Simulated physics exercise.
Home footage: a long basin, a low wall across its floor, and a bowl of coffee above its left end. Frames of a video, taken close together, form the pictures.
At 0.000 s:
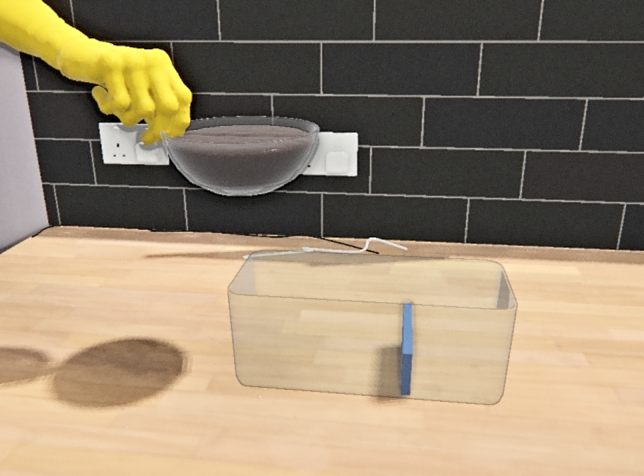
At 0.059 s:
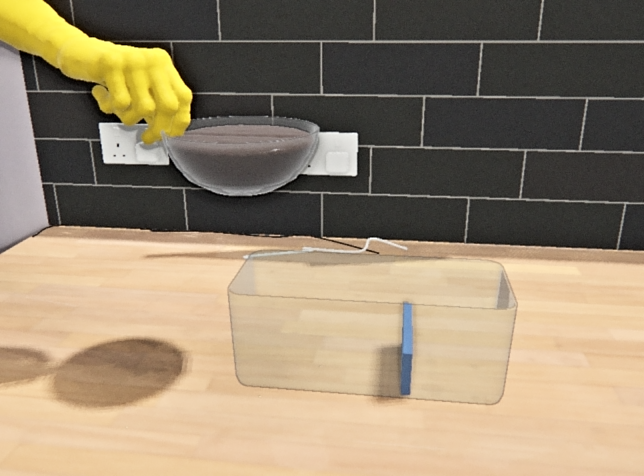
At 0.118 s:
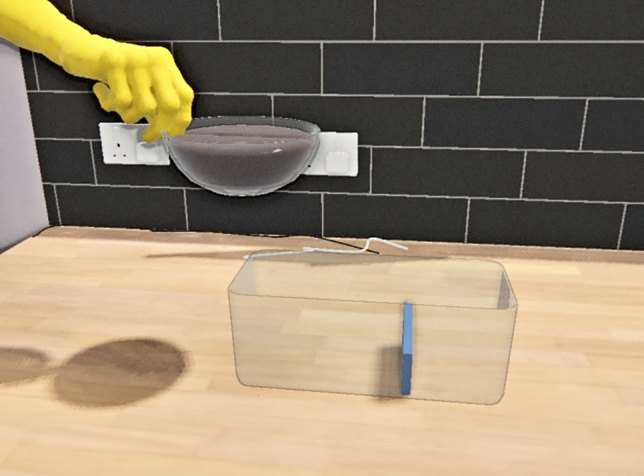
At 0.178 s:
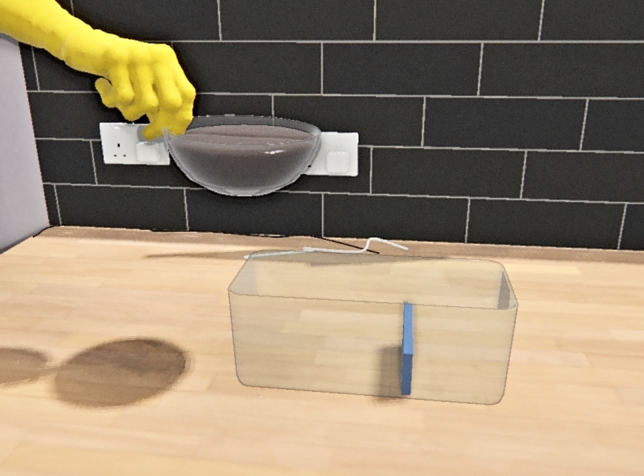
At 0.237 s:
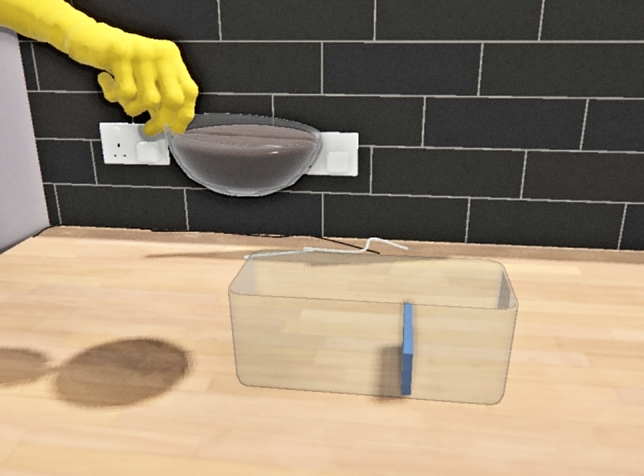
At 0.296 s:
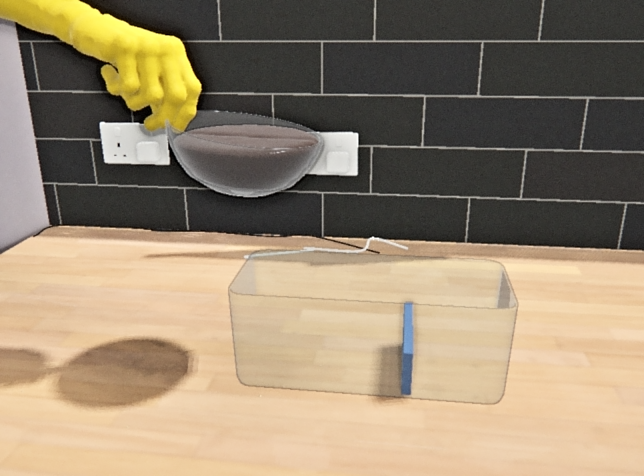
The video shows a yellow hand holding a clear bowl of dark liquid above the left end of a transparent basin with a blue divider on a wooden counter, as the bowl slowly leans slightly to the right.
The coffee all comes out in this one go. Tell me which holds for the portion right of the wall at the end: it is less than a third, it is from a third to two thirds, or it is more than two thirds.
It is less than a third.
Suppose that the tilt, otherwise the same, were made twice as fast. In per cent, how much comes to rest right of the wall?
Roughly 5 percent.
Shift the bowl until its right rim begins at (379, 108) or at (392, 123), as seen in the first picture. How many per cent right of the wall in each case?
Around 80 percent first, around 80 percent second.
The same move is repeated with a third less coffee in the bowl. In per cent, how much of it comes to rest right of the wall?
Best guess: Around 0 %.
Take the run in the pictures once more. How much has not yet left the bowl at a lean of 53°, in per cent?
Around 45 in a hundred has not poured out yet.
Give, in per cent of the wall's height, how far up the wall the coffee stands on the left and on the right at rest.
The left side sits at 60 per cent and the right side at 0.
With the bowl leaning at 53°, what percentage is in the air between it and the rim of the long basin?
Roughly 35 per cent.
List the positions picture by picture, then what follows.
It leans 0°; its right rim is at (317, 132); the coffee meets the walls at (173, 135) and (315, 140); the long basin's rim runs from (240, 271) to (509, 285); the wall's top is at (408, 327), in the first frame.
It leans 0°; its right rim is at (317, 132); the coffee meets the walls at (174, 135) and (315, 140), in the second frame.
It leans 1°; its right rim is at (318, 134); the coffee meets the walls at (175, 135) and (315, 141), in the third frame.
It leans 3°; its right rim is at (319, 136); the coffee meets the walls at (175, 135) and (316, 141), in the fourth frame.
It leans 6°; its right rim is at (320, 140); the coffee meets the walls at (177, 134) and (317, 141), in the fifth frame.
It leans 9°; its right rim is at (321, 144); the coffee meets the walls at (179, 135) and (320, 141), in the sixth frame.
A moment on, the bowl is tipped part way and 44 per cent is still to pour, 22 is left of the wall and 0 right of it.
Next, the bowl is tipped on its side and 3 per cent is still to pour, 88 is left of the wall and 1 right of it.
Then the bowl is tipped on its side and 0 per cent is still to pour, 97 is left of the wall and 1 right of it.
Later the bowl is tipped on its side and 0 per cent is still to pour, 97 is left of the wall and 1 right of it.
Finally, 97 per cent lies left of the wall, 1 right of it and 2 outside.
